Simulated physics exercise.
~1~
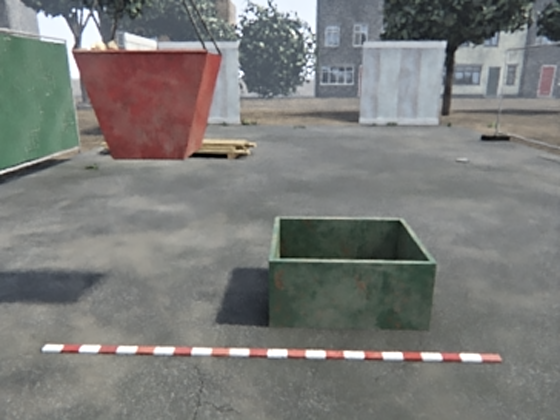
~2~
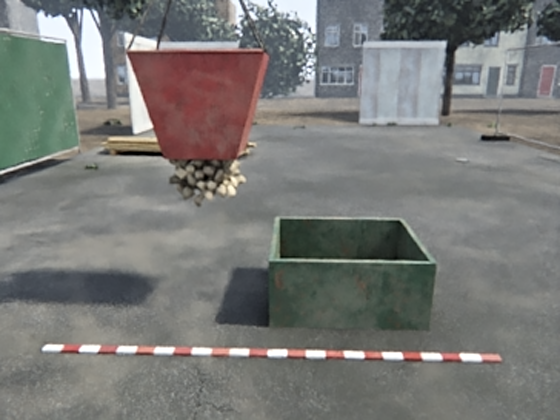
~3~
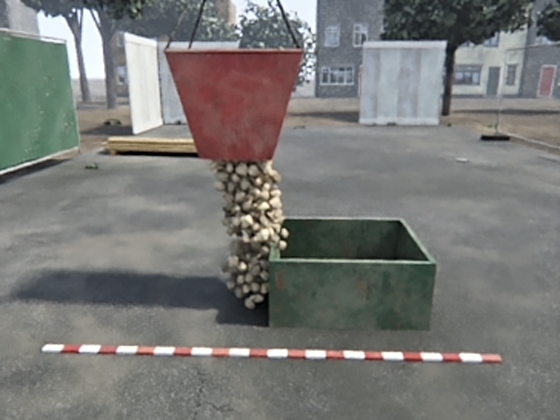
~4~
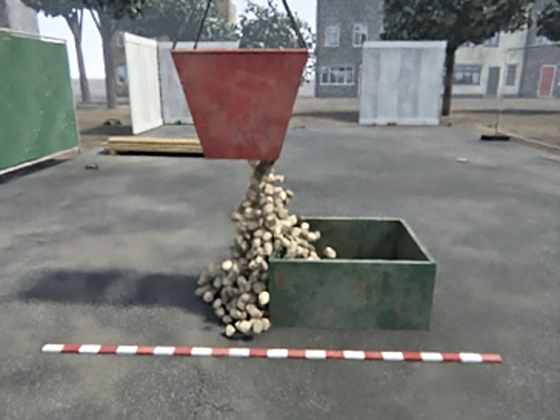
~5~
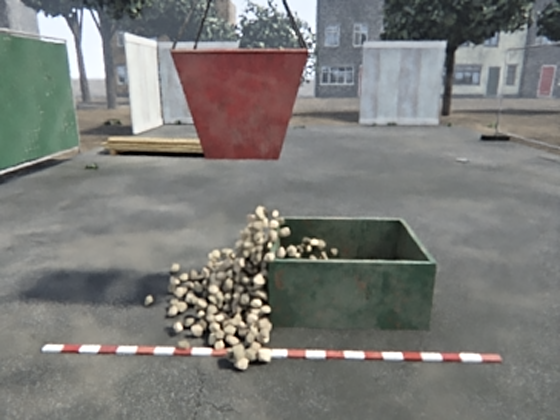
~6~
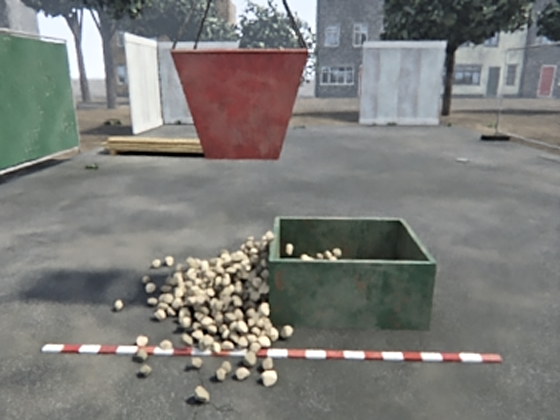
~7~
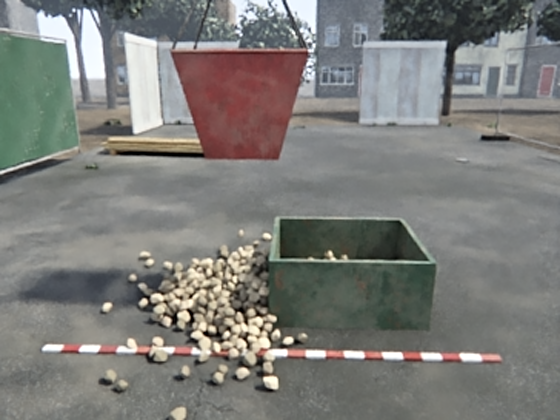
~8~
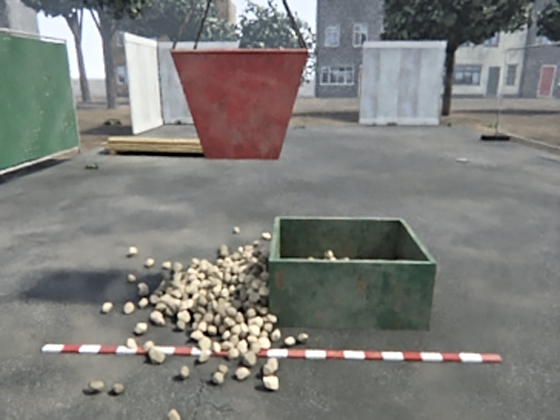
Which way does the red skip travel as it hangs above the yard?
The red skip travels to the right, then stays in place above the left side of the green bin.
